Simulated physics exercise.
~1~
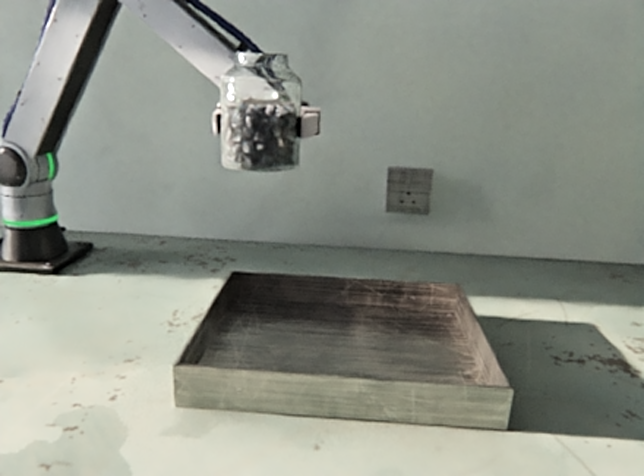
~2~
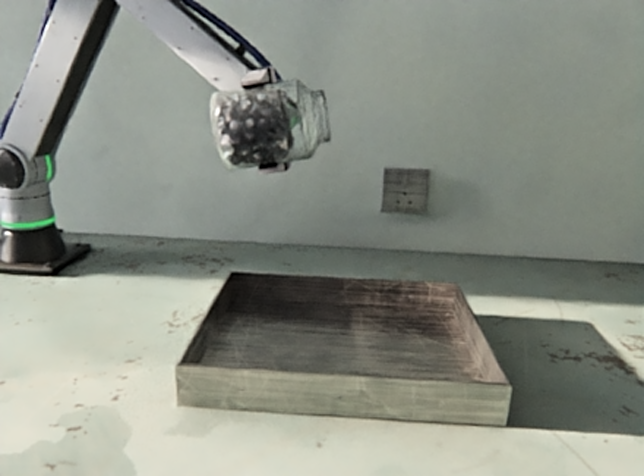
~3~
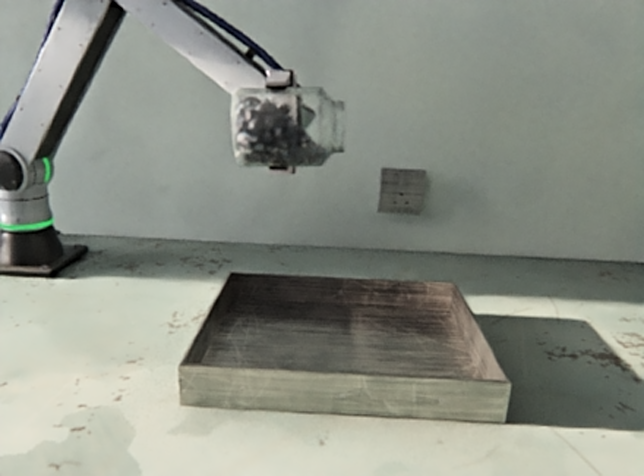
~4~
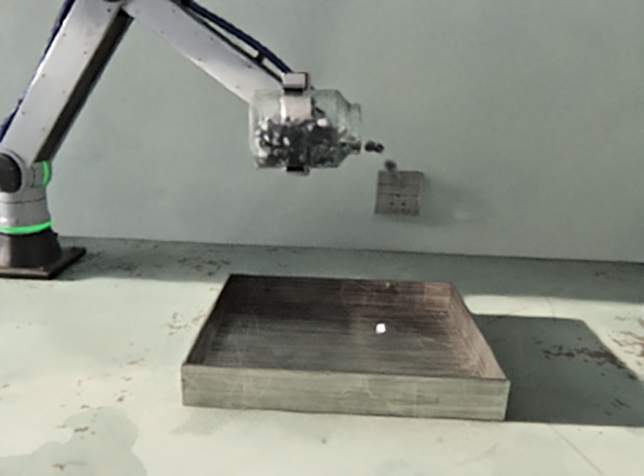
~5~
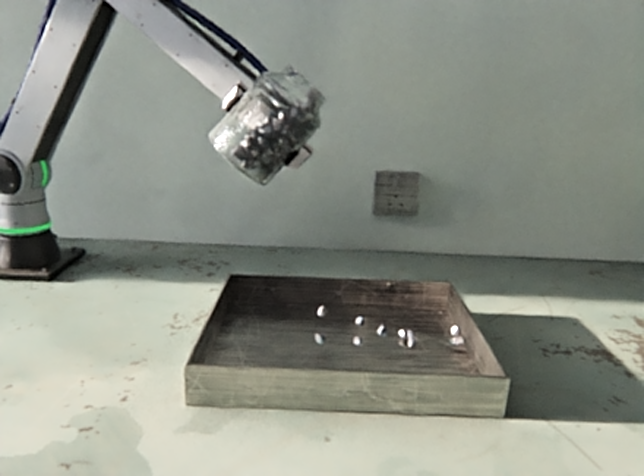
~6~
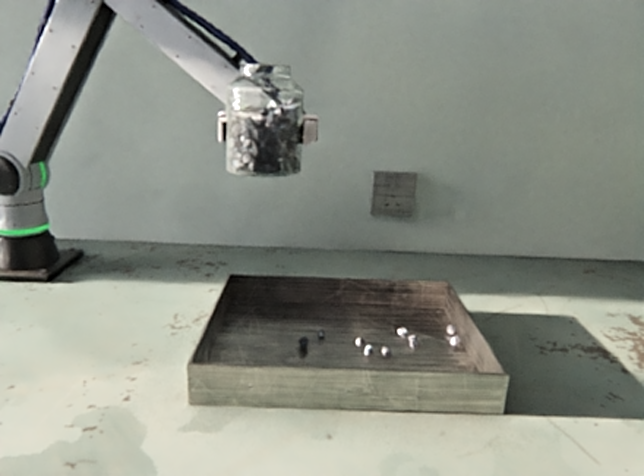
In a room with a pale green wall and a worn green surface, seen from the front and slightly above, a grey robotic arm at left holds a clear jar of small dark and pale pebbles. Below and to the right sits a shallow, empty square tray with a dark interior. The arm tips the jar onto its side, its mouth pointing right, and shifts it rightward. A few pebbles spill out and drop into the tray. The arm swings the jar back upright, still well filled, leaving a small scattering of pebbles in the tray.
